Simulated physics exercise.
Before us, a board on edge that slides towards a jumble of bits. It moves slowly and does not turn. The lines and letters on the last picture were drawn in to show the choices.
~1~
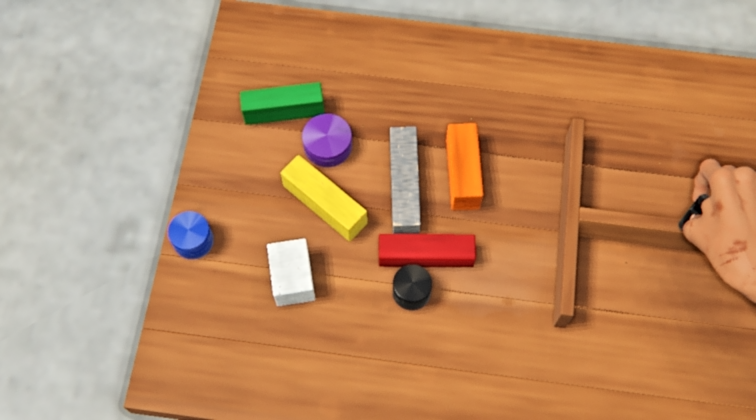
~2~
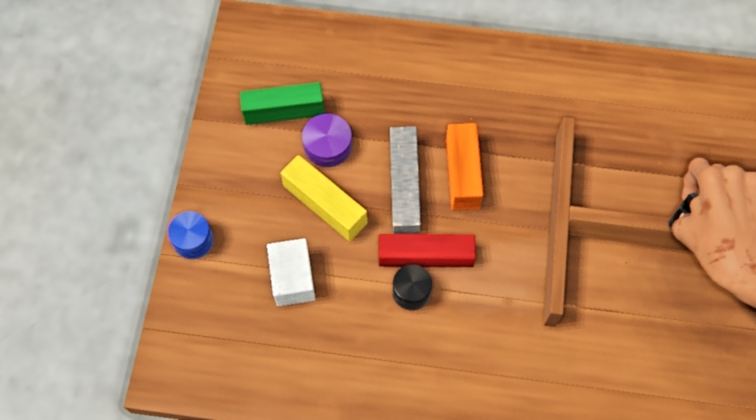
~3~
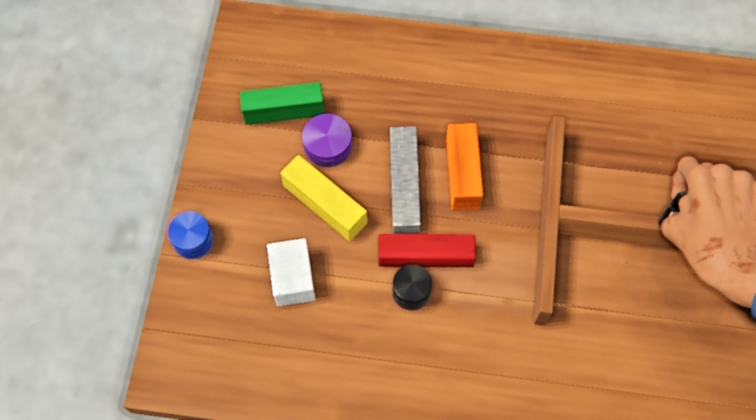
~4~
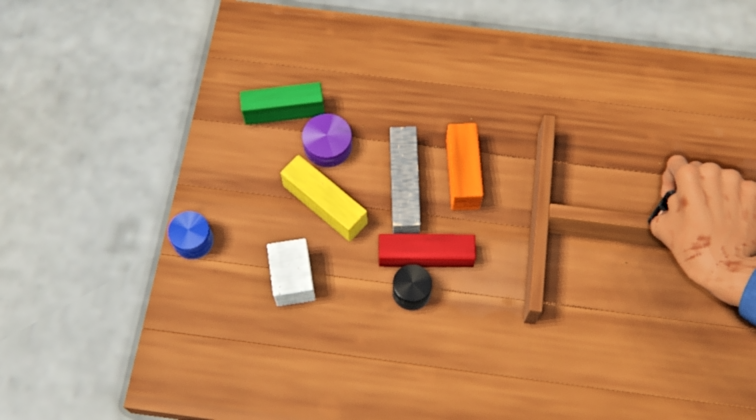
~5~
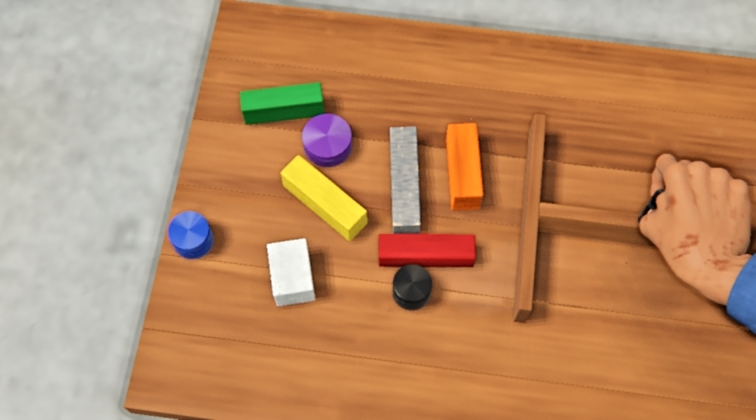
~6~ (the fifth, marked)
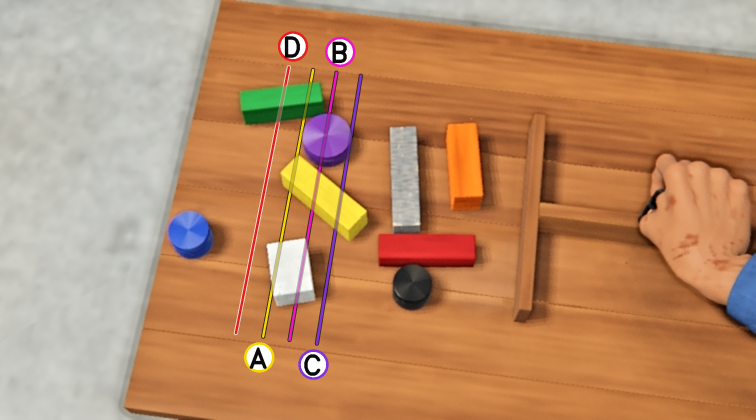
A wooden board on edge, held by a hand on its handle, slid slowly a short way left across the table without turning, while the scattered coloured blocks and round pieces stayed still, untouched.
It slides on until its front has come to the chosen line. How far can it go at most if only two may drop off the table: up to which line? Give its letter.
Line D.
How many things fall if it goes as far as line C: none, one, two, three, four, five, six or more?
The count is none.
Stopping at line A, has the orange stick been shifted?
Yes.
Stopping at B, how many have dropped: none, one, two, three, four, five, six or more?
The count is none.
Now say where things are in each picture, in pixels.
Blue tin (191, 235); orange stick (464, 167); board (573, 212), in the first picture.
Board (564, 211); yellow bar (324, 198), in the second picture.
Board (554, 210); black tin (412, 288), in the third picture.
Board (543, 209); grey bar (405, 180), in the fourth picture.
Board (533, 207); blue tin (191, 235); orange stick (464, 167); red stick (427, 251), in the fifth picture.
On the copy, A at (290, 195); B at (314, 198); C at (340, 202); D at (264, 192).
On D. First, board (435, 195); yellow bar (311, 192); black tin (397, 286).
Then, board (338, 183); yellow bar (241, 176); purple tin (263, 139).
Finally, board (265, 175); blue tin over the edge; yellow bar over the edge; two fallen.
By contrast, A is within the limit but short; B is within the limit but short; C is within the limit but short.
